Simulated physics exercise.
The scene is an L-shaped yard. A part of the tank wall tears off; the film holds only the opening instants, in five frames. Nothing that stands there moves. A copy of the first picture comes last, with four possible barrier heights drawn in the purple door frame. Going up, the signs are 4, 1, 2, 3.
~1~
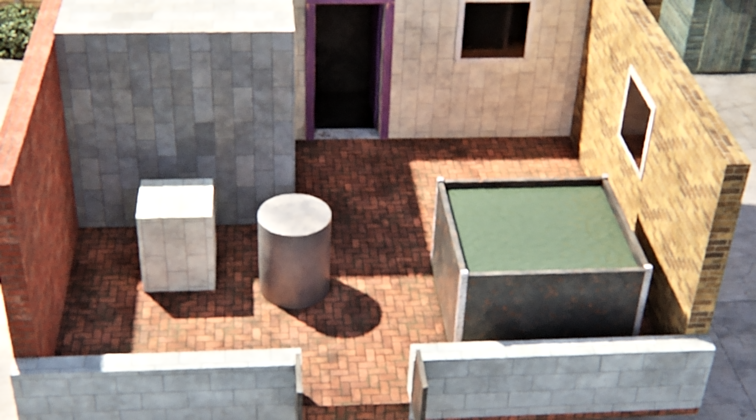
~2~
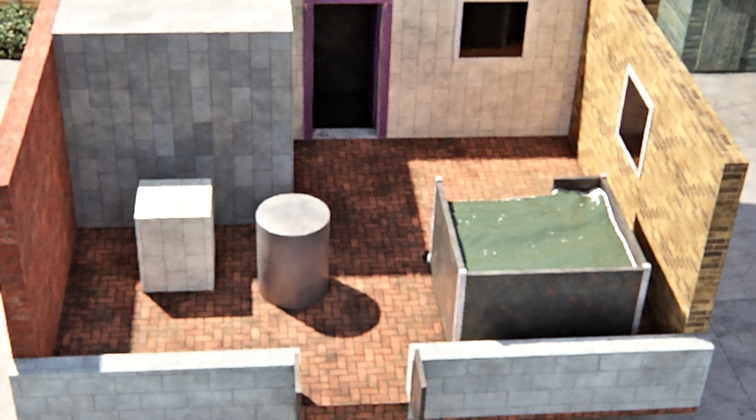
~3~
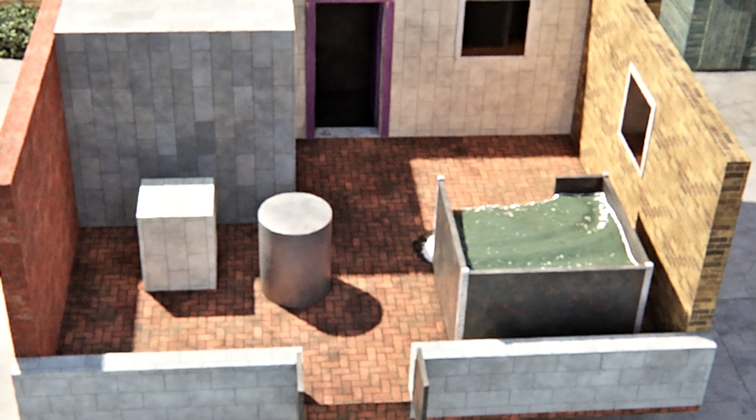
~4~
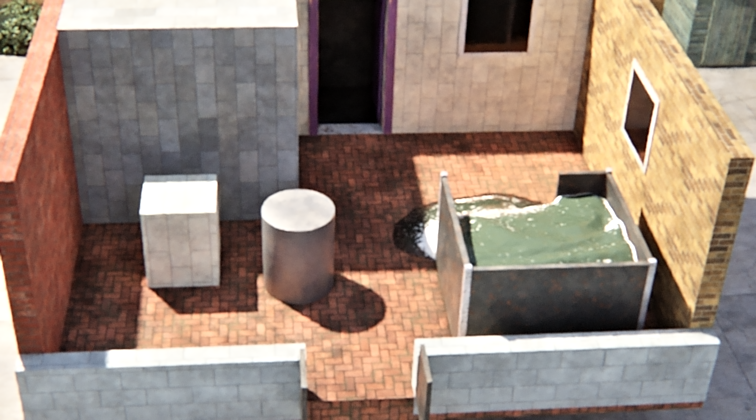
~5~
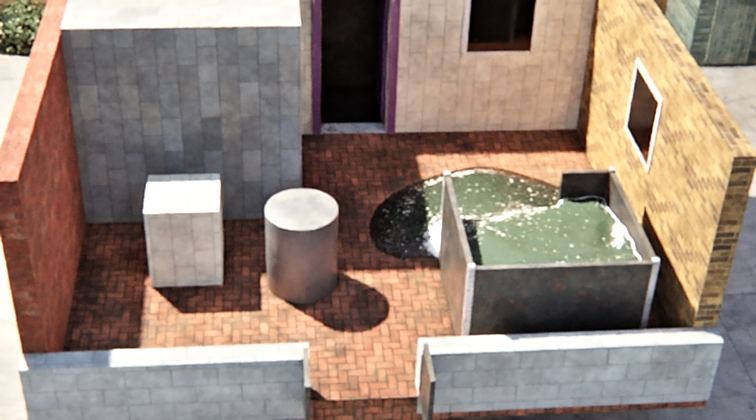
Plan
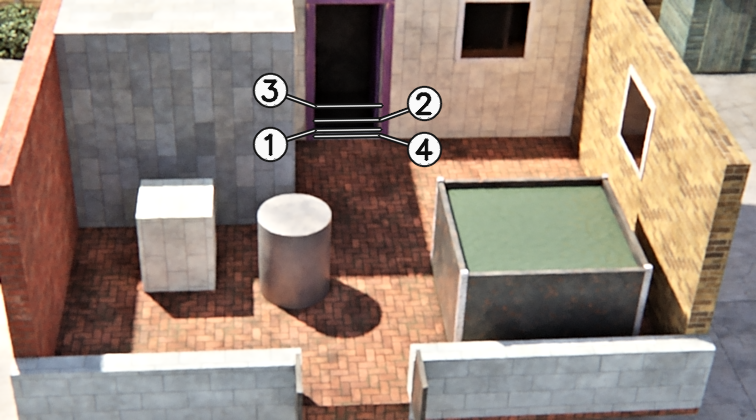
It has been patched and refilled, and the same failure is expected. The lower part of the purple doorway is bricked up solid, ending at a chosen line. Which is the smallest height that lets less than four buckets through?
3 is the one.
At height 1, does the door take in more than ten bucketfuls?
Yes, it does.
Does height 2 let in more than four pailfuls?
Yes.
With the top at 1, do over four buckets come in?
Yes.
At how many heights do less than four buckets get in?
One of them.
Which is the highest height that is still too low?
That would be 2.
In white, 1 at (347, 130); 2 at (347, 120); 3 at (348, 106); 4 at (347, 135); from the bottom up 4, 1, 2, 3.
With 1, dozens of bucketfuls pour in.
With 2, about 9 bucketfuls get in.
With 3, a splash gets over, under a bucket.
With 4, dozens of bucketfuls pour in.
